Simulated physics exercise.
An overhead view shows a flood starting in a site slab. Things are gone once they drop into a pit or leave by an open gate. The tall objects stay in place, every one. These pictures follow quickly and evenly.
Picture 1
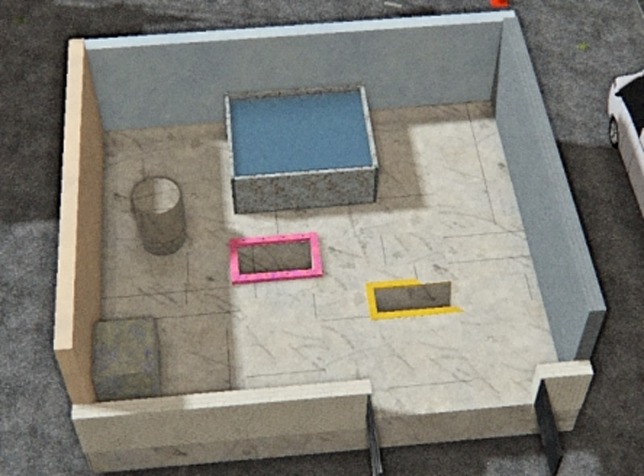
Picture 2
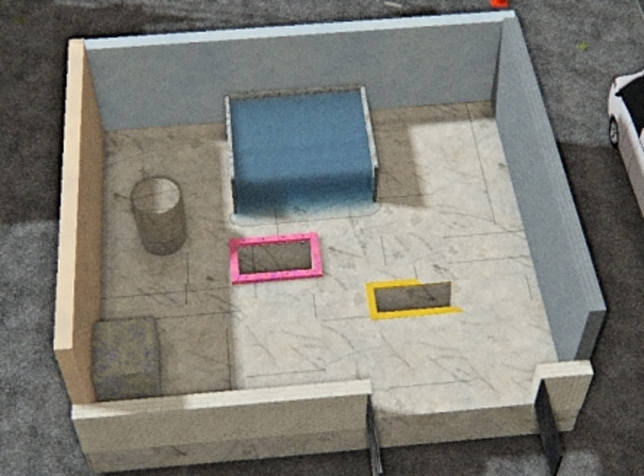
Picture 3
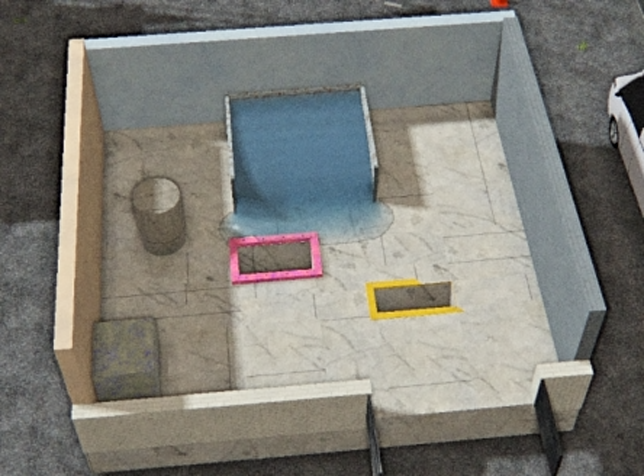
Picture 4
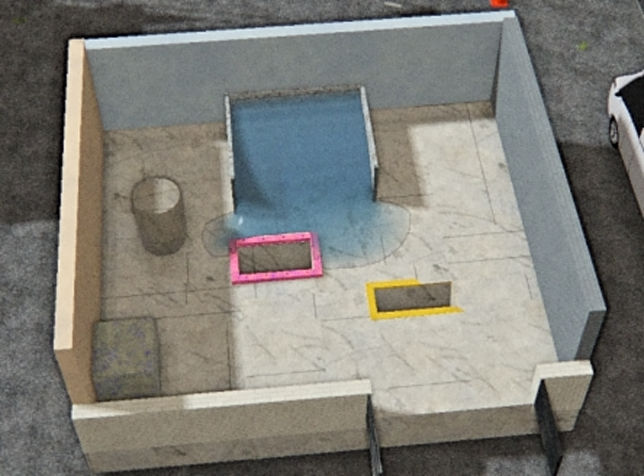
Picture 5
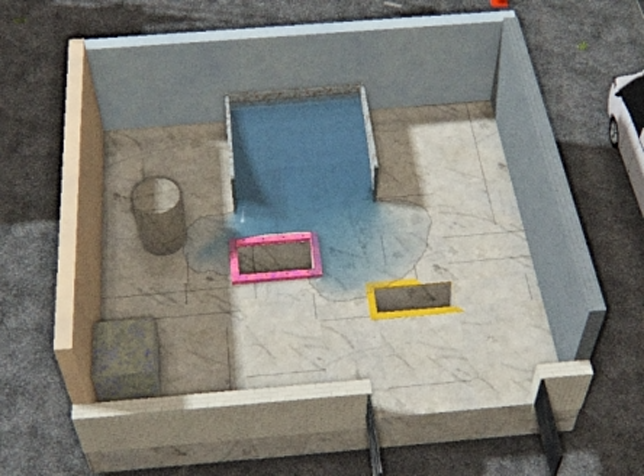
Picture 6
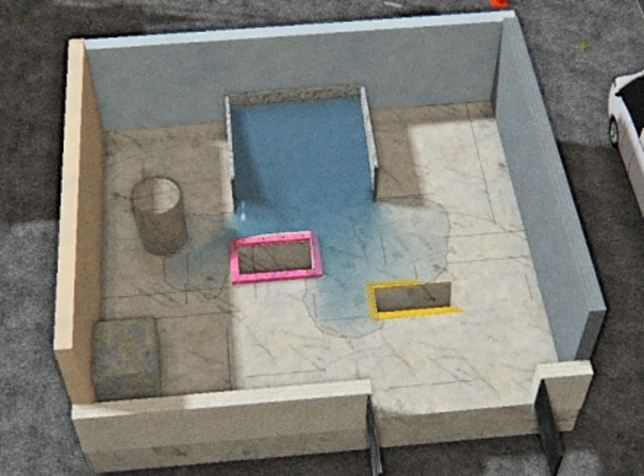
Blue water pours from the open front of a tank and spreads around a pink-edged pit.
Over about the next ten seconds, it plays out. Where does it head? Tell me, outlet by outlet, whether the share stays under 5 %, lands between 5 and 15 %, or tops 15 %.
Outlet by outlet: The gate lands between 5 and 15 %, the pink pit tops 15 %, the yellow pit tops 15 %.
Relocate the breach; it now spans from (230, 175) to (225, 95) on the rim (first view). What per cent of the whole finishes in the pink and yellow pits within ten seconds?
Pink about 2 %, yellow about 6 %.
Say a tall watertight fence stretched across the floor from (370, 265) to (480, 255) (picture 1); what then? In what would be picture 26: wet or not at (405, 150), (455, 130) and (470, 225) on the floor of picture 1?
In the order you listed them: Unsoaked, soaked, soaked.
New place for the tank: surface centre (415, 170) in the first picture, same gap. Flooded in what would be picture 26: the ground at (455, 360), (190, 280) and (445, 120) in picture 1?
Spot one wetted, spot two unwetted, spot three unwetted.
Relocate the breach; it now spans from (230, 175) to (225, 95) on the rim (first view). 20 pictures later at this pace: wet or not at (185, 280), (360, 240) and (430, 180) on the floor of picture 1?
So the first one is drenched, the next left untouched, and the last left untouched.
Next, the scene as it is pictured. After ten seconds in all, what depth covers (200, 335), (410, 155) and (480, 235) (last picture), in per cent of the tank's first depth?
The three come to near 6, 0 and 2 per cent respectively.
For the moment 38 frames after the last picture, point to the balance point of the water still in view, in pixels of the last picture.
Point: (268, 267).
A moment on, water covers 35 % of the floor; the gate 1 %, the pink pit 17 %, the yellow pit 5 %.
Next, water covers 45 % of the floor; the gate 3 %, the pink pit 25 %, the yellow pit 11 %.
Then, water covers 50 % of the floor; the gate 6 %, the pink pit 30 %, the yellow pit 16 %.
Later, water covers 70 % of the floor; the gate 9 %, the pink pit 30 %, the yellow pit 20 %.
In the end, water covers 75 % of the floor; the gate 13 %, the pink pit 30 %, the yellow pit 24 %.
